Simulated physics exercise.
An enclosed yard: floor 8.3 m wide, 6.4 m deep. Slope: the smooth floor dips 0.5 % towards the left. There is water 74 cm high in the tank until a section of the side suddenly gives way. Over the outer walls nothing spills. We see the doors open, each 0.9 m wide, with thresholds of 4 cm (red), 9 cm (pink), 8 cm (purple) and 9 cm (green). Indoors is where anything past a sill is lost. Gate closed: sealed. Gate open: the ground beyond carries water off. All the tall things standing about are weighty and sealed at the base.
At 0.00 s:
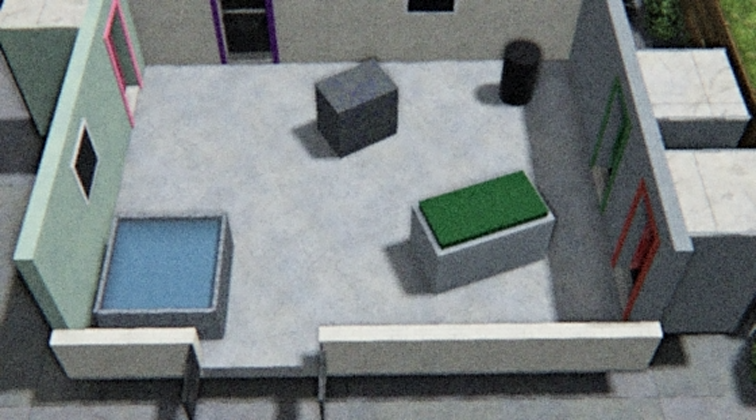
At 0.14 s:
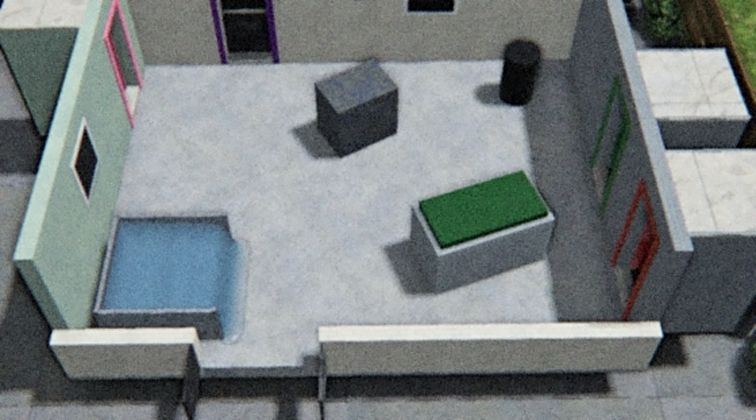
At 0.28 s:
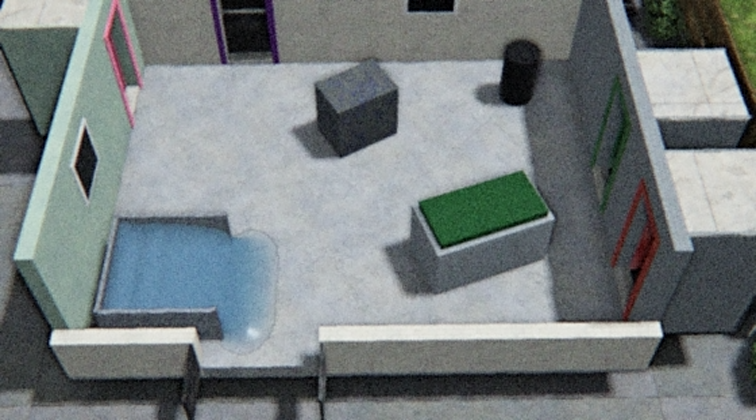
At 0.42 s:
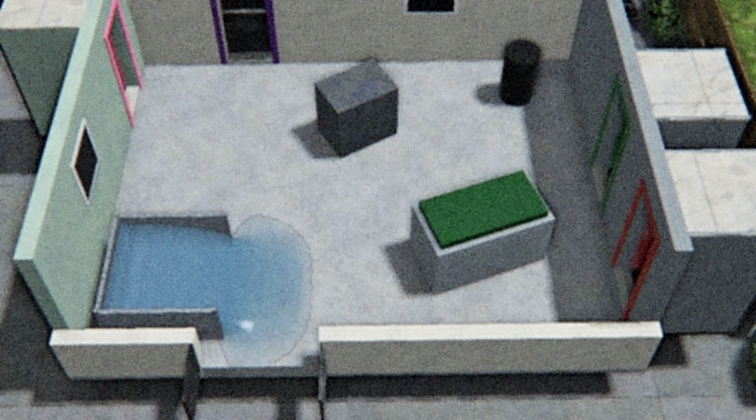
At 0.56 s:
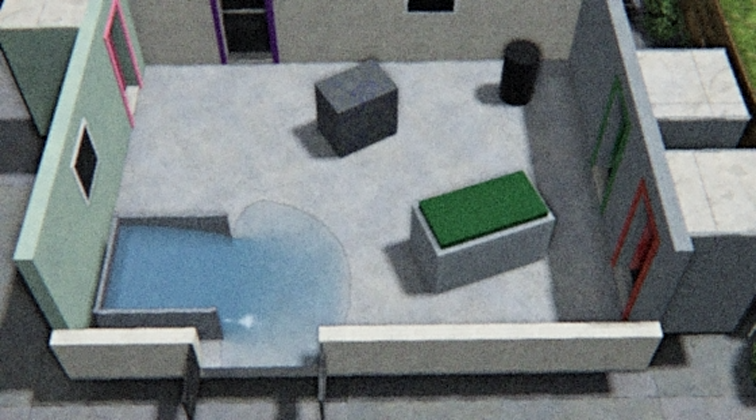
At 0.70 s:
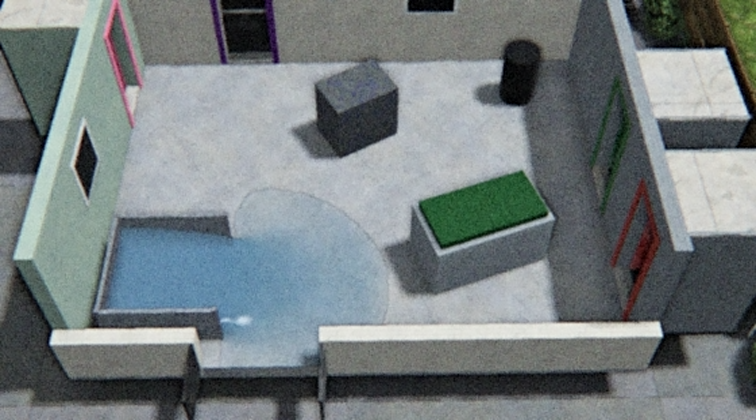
A walled yard with a smooth pale grey floor is seen from high above its low, cream front wall, which has a gap left of centre. A tank of blue water fills the near left corner, with a dark box and black cylinder farther back and a green-topped grey block at right. Water pours from the tank's open right side, spreading rightward across the floor in a widening rounded sheet, while the camera stays still.
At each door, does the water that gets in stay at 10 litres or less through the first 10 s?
Taking them in turn: At the red door, no; at the pink door, yes; at the purple door, yes; at the green door, yes.
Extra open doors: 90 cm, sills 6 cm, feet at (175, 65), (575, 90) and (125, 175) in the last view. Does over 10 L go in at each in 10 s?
Result in order - not enough, more than that, not enough.
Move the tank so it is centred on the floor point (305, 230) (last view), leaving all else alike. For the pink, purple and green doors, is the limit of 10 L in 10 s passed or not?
Against the limit, the pink door stays within it, the purple door stays within it and the green door exceeds it.
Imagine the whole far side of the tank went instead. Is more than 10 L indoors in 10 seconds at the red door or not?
Against that limit: Red short of it.
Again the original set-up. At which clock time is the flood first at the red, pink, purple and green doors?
For red it is 2.0 seconds, for pink not in the 10 s, for purple 7.5 seconds, and for green 2.4 seconds.
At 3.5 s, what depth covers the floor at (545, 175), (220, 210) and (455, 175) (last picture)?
Reading - approx. 2 / 0 / 4 cm.
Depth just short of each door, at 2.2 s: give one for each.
In centimetres, the red door has 1, the pink door 0, the purple door 0 and the green door 0.
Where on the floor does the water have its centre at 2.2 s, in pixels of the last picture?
Close to (335, 278) in the last picture.
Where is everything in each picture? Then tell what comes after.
The first frame shows still water, 74 cm deep, in the tank at (164, 264).
In the second frame, water pours out at (222, 279) and has run 1.0 m, to (235, 240); typically 6 cm deep outside, 74 cm at the tank's back.
In the third frame, the front is at (254, 234), 1.2 m from the gap at (223, 282); 1.4 m2 of floor is under water; 73 cm left at the back of the tank.
In the fourth frame, water pours out at (223, 283) and has run 1.5 m, to (273, 223); typically 10 cm deep outside, 66 cm at the tank's back.
In the fifth frame, the front is at (340, 254), 1.9 m from the gap at (223, 283); 4.8 m2 of floor is under water; 62 cm left at the back of the tank.
In the sixth frame, water pours out at (223, 283) and has run 2.5 m, to (380, 265); typically 7 cm deep outside, 60 cm at the tank's back.
After 1.4 s water covers 30 % of the floor and is deepest (35 cm) near (414, 271); red door not reached, pink door not reached, purple door not reached, green door not reached.
After 2.2 s water covers 40 % of the floor and is deepest (38 cm) near (631, 346); red door 1 cm at the sill, 1 L in, pink door not reached, purple door not reached, green door not reached.
After 3.5 s water covers 55 % of the floor and is deepest (23 cm) near (607, 346); red door 17 cm at the sill, 96 L in, pink door not reached, purple door not reached, green door 6 cm at the sill, 0 L in.
After 6.0 s water covers 60 % of the floor and is deepest (18 cm) near (571, 68); red door 9 cm at the sill, 201 L in, pink door not reached, purple door not reached, green door 4 cm at the sill, 2 L in.
After 10.0 s water covers 85 % of the floor and is deepest (8 cm) near (387, 118); red door 3 cm at the sill, 222 L in, pink door not reached, purple door 3 cm at the sill, 0 L in, green door 3 cm at the sill, 3 L in.
